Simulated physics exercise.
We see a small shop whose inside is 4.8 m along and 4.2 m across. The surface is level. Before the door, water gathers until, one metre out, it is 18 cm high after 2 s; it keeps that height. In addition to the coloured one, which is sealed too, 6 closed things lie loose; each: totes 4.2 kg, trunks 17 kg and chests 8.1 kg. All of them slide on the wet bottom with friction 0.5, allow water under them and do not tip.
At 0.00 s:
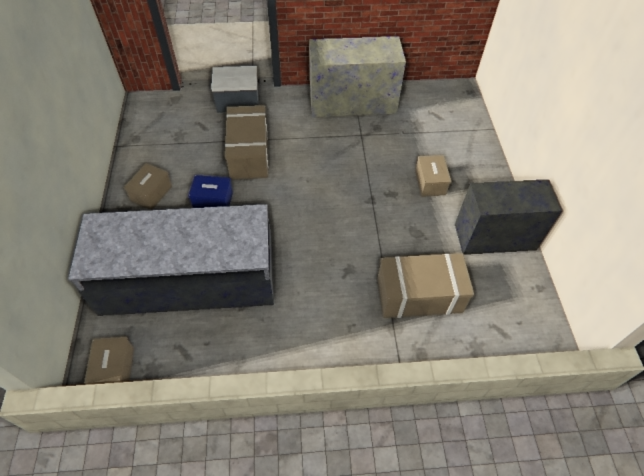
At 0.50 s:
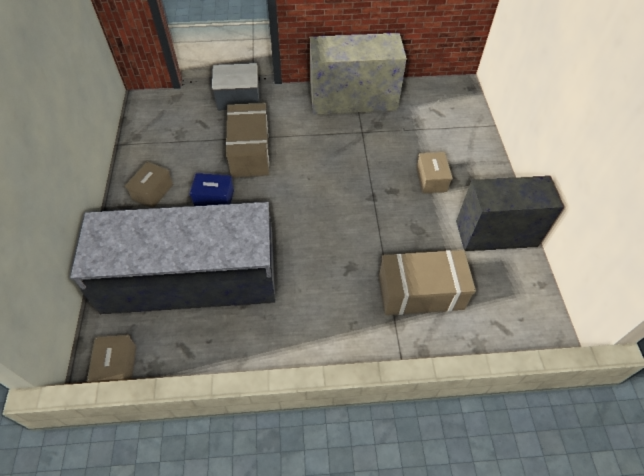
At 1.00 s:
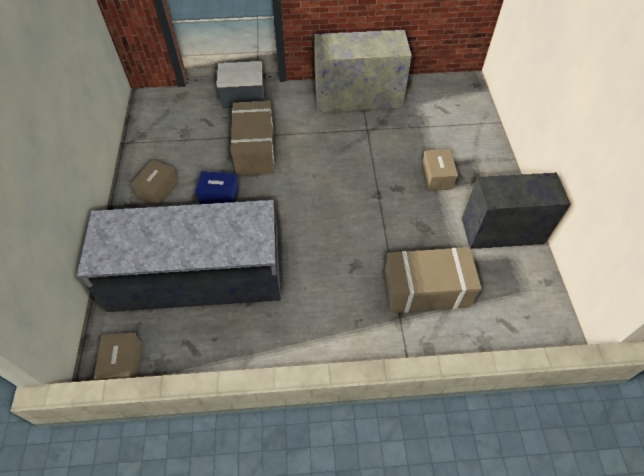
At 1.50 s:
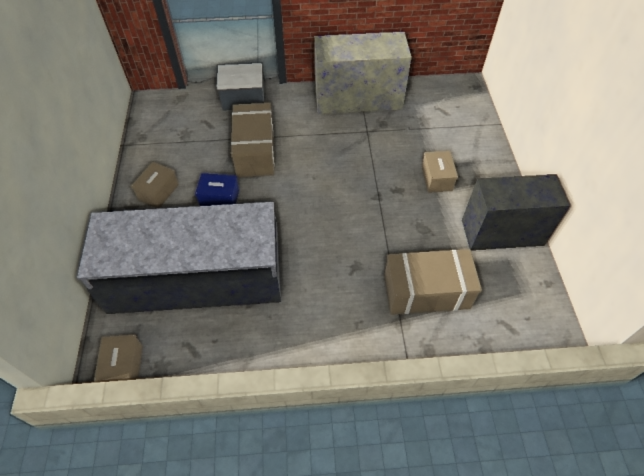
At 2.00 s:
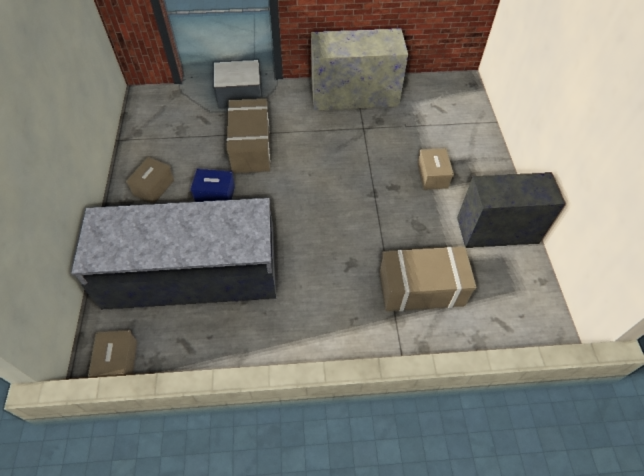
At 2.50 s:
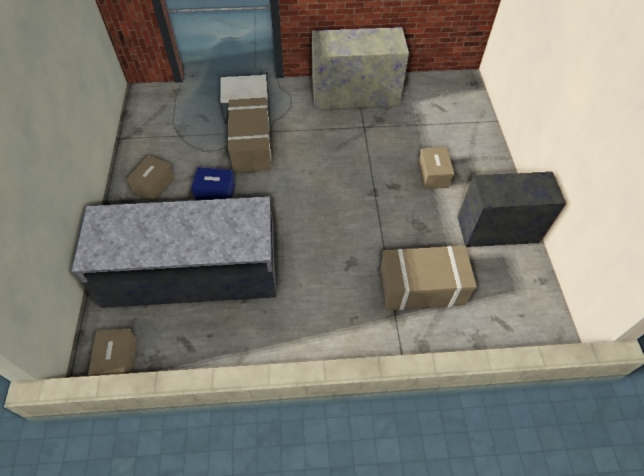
A small shop with pale side walls and a brick back wall is seen from high above its front. A speckled grey counter and blue tote sit left, a mottled block at the back, a dark one right, with brown boxes scattered around and a grey box by the doorway. As the view shifts slightly, bluish water covers the paving outside, then spreads through the doorway, and the grey box slides forward against a tall carton.
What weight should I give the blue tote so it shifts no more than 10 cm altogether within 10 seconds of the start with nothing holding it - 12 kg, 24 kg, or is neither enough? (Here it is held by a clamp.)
You need 24 kg.
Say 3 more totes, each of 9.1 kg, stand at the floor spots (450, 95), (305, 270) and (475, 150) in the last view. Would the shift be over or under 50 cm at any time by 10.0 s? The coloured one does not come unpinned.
In turn: Within it, within it, within it.
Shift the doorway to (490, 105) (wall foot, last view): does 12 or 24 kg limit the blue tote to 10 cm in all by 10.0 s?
In that case the smaller load will do.
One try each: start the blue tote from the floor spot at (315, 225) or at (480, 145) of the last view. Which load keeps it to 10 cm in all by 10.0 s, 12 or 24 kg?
In turn: Only the larger holds; either load holds.
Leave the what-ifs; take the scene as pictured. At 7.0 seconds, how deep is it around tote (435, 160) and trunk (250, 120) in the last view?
3 and 7 cm.
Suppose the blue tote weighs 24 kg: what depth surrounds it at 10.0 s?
Something like 11 centimetres.
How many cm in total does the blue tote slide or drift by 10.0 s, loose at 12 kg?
150 cm in all.
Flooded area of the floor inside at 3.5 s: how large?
That flooded area is roughly 5.5 m2.
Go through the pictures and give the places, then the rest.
In the first frame, the blue tote at (210, 187), on the bottom; water covers 0.0 m2; 0 of 7 have shifted.
In the second frame, the blue tote at (211, 185), on the bottom; water covers 0.0 m2; 0 of 7 have shifted.
In the third frame, the blue tote at (216, 183), on the bottom; 0.0 m2 under water; 0 of 7 have shifted.
In the fourth frame, the blue tote at (216, 185) rests on the ground; 0.0 m2 under water; 0 of 7 have shifted.
In the fifth frame, the blue tote at (212, 181) rests on the ground; water covers 0.3 m2; 0 of 7 have shifted.
In the sixth frame, the blue tote at (212, 179), on the bottom; water covers 1.3 m2; 1 of 7 have shifted.
After 3.5 s the blue tote would be 2 cm from its start with 12 kg and 0 cm from its start with 24 kg; 5 cm of water round it then.
After 4.5 s the blue tote would be 13 cm from its start with 12 kg and 0 cm from its start with 24 kg; 5 cm of water round it then.
After 7.0 s the blue tote would be 35 cm from its start with 12 kg and 0 cm from its start with 24 kg; 9 cm of water round it then.
After 10.0 s the blue tote would be 135 cm from its start with 12 kg and 0 cm from its start with 24 kg; 11 cm of water round it then.
